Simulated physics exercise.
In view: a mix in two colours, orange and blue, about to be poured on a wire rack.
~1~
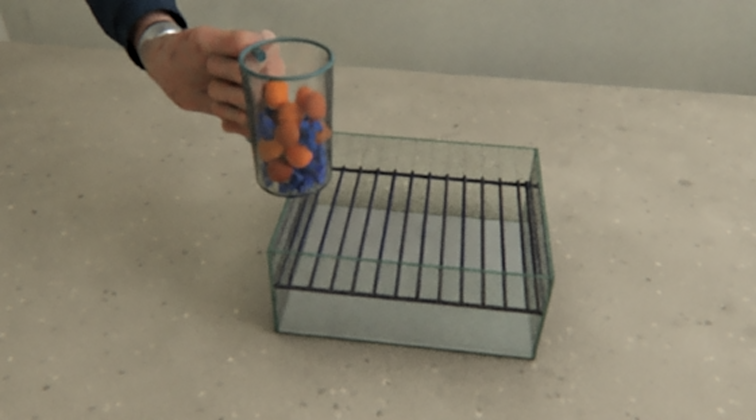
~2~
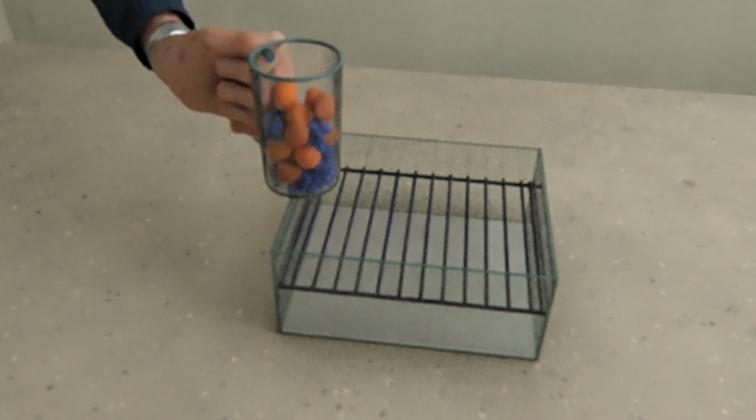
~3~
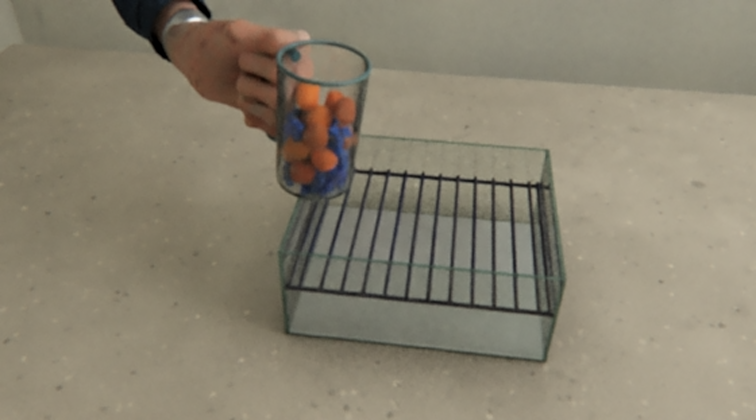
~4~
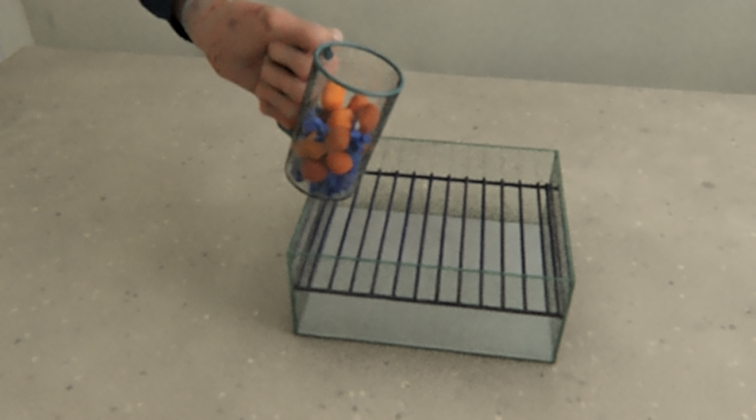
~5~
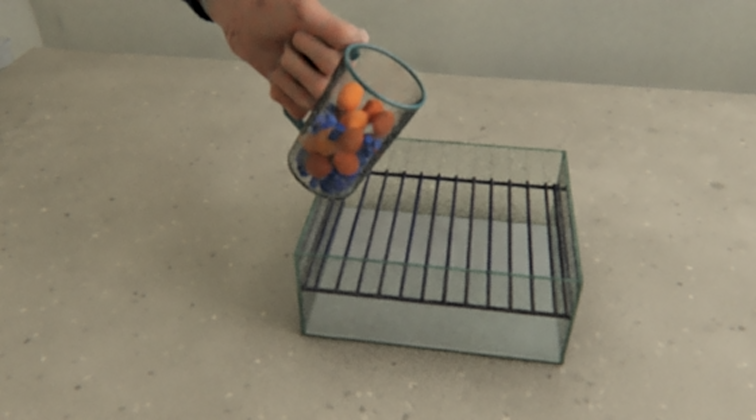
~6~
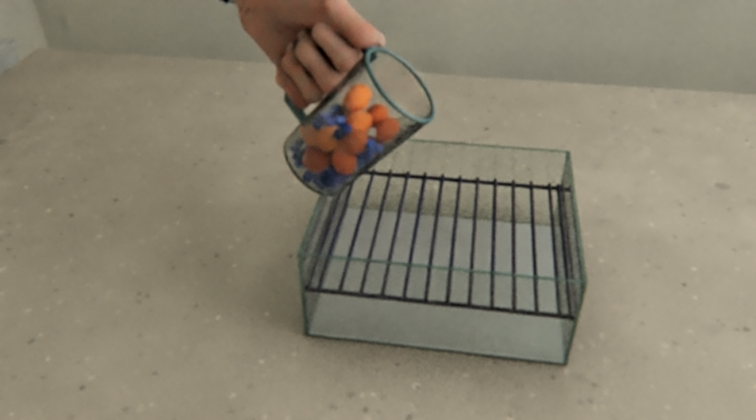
A hand held a clear cup of orange and blue pieces beside a glass box with a dark wire rack, moved it rightward over the rack's edge, and steadily tilted it to the right.
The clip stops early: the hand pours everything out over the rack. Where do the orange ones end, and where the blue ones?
In the end the orange ones rest on the wires, and the blue ones fall between the wires.
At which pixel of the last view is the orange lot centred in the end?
Near (435, 231).
Then, 0.27 s past the last view, orange ones, all in the cup; blue ones, all in the cup.
Then, 0.61 s past the last view, orange ones, all in the cup; blue ones, all in the cup.
Then, 0.97 s past the last view, orange ones, nearly all in the cup, a small part on or over the wires; blue ones, nearly all in the cup, a stray few on or over the wires, a stray few under the rack.
Finally, orange ones, all on the wires, none under the rack; blue ones, a stray few on the wires, nearly all under the rack.
